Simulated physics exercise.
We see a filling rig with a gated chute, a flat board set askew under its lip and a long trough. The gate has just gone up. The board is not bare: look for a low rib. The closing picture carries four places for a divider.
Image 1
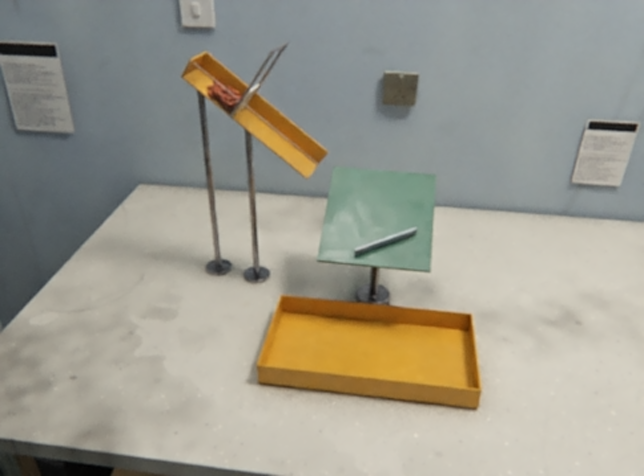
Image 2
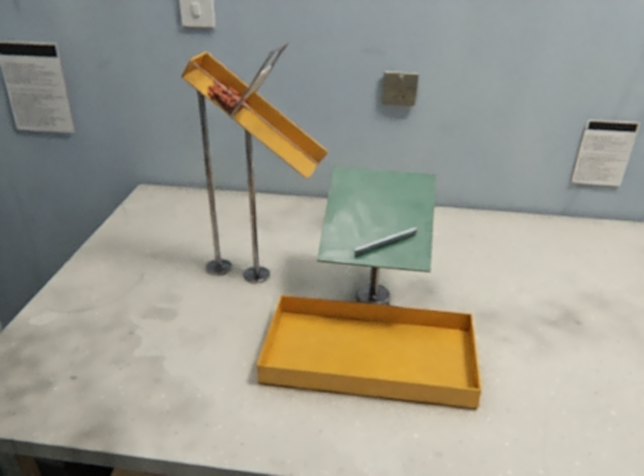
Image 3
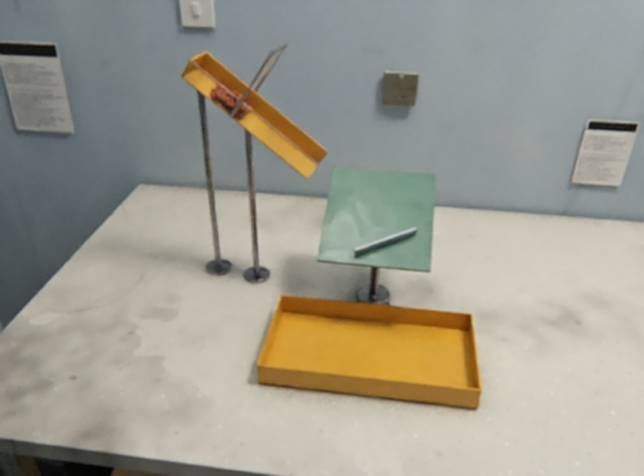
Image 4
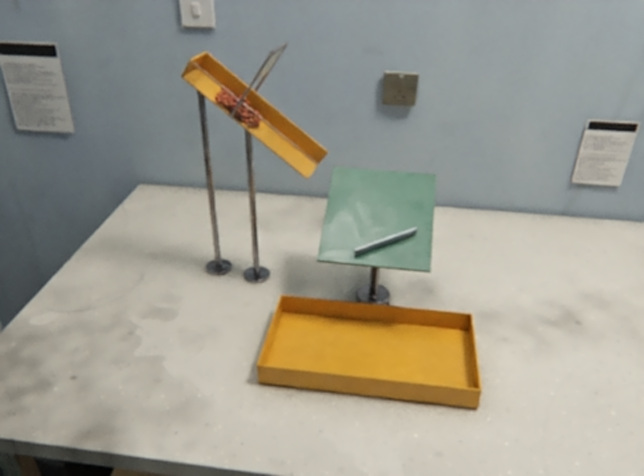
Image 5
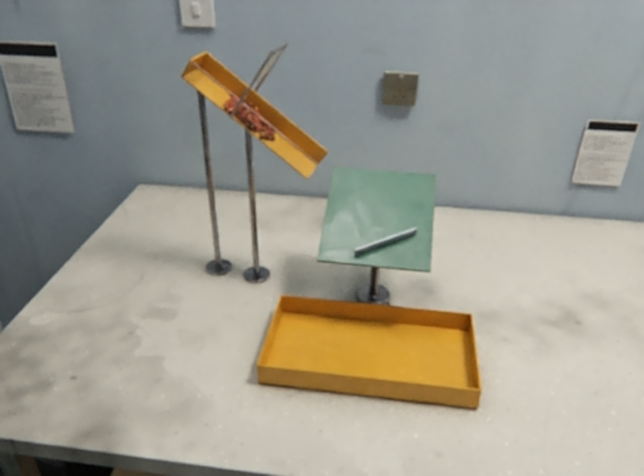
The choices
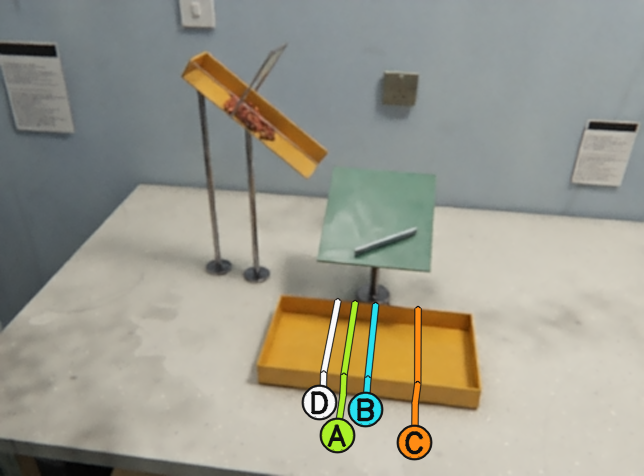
Reddish-brown pellets slide down a sloping yellow chute above a tilted green board.
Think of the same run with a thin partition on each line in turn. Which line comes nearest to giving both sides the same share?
D beats the others.
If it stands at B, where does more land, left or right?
Left.
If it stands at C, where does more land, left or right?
Left.
On the marked copy, line A crosses the front rim at (344, 374); line B crosses the front rim at (367, 377); line C crosses the front rim at (417, 383); line D crosses the front rim at (323, 372).
With A, of what is caught, the larger part on the left of the divider, about a tenth on the right.
With B, of what is caught, almost all on the left of the divider, about a tenth on the right.
With C, of what is caught, every piece on the left of the divider, not one piece on the right.
With D, of what is caught, roughly half on the left of the divider, roughly half on the right.
